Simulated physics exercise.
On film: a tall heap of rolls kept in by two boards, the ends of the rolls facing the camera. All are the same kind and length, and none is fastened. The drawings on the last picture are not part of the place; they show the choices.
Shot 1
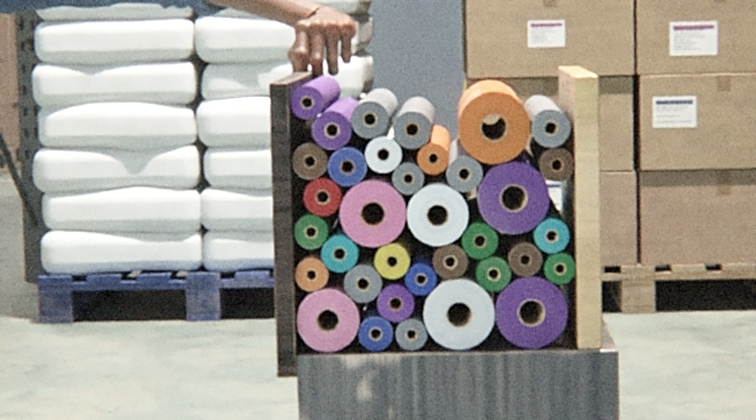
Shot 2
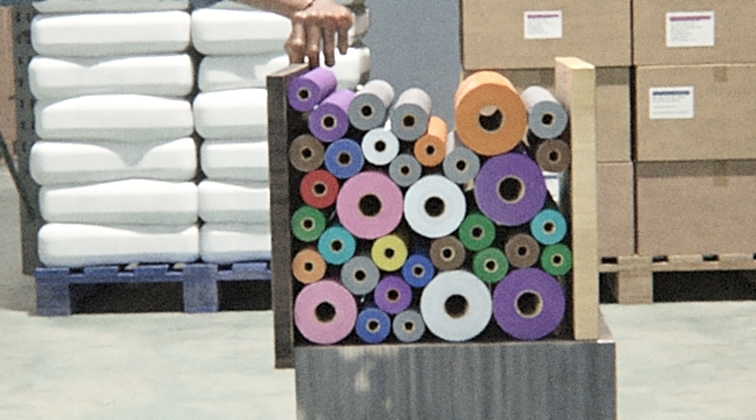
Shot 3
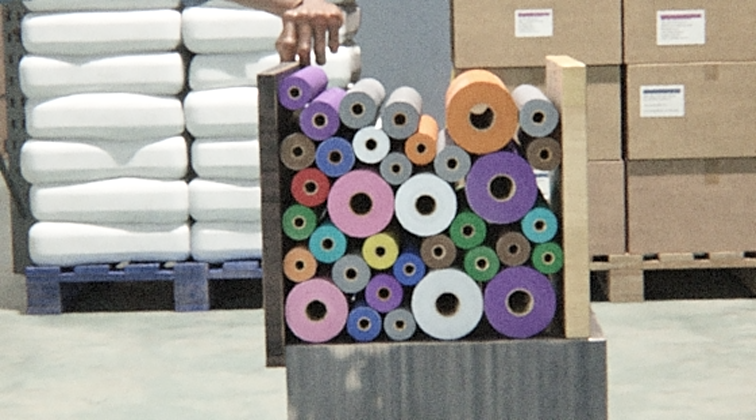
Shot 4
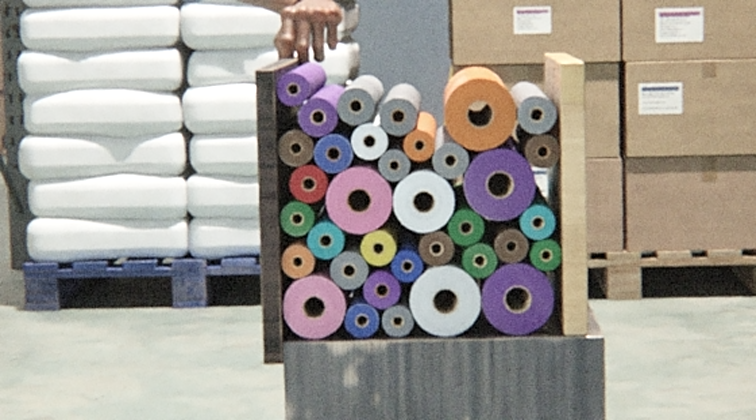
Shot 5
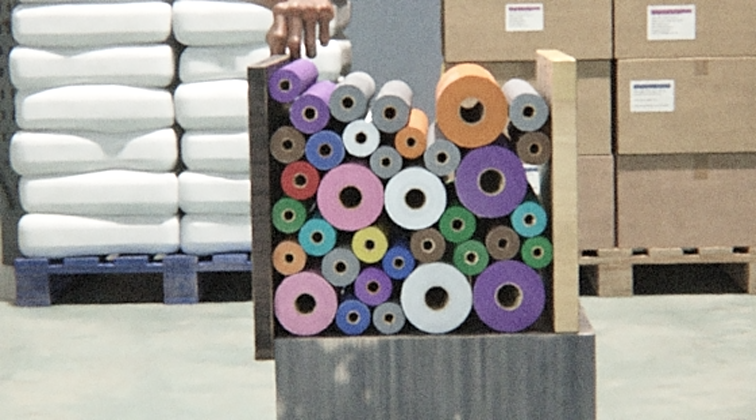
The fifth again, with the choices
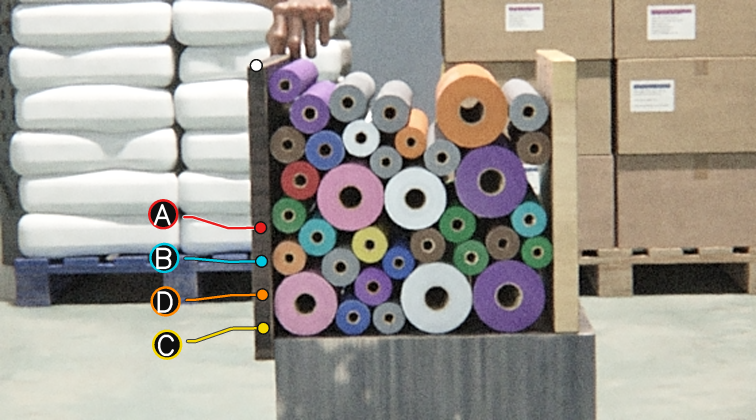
In a warehouse, a hand hovered above the left end of a heap of colourful rolls between two boards, while the whole view shifted slightly and the rolls stayed put against one another.
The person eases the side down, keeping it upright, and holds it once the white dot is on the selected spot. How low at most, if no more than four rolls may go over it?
The answer is mark A.
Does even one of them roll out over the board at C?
At C: Yes.
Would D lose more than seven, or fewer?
More than seven.
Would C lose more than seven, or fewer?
It loses more than seven.
On the marked copy, A at (261, 228); B at (262, 261); C at (263, 328); D at (262, 295); the white dot at (256, 66).
Following A. Soon after the start, top of the board (269, 138).
Later, top of the board (271, 220).
In the end, top of the board (271, 227), four out over the board.
As for the rest, B more than four out over the board; C more than four out over the board; D more than four out over the board.
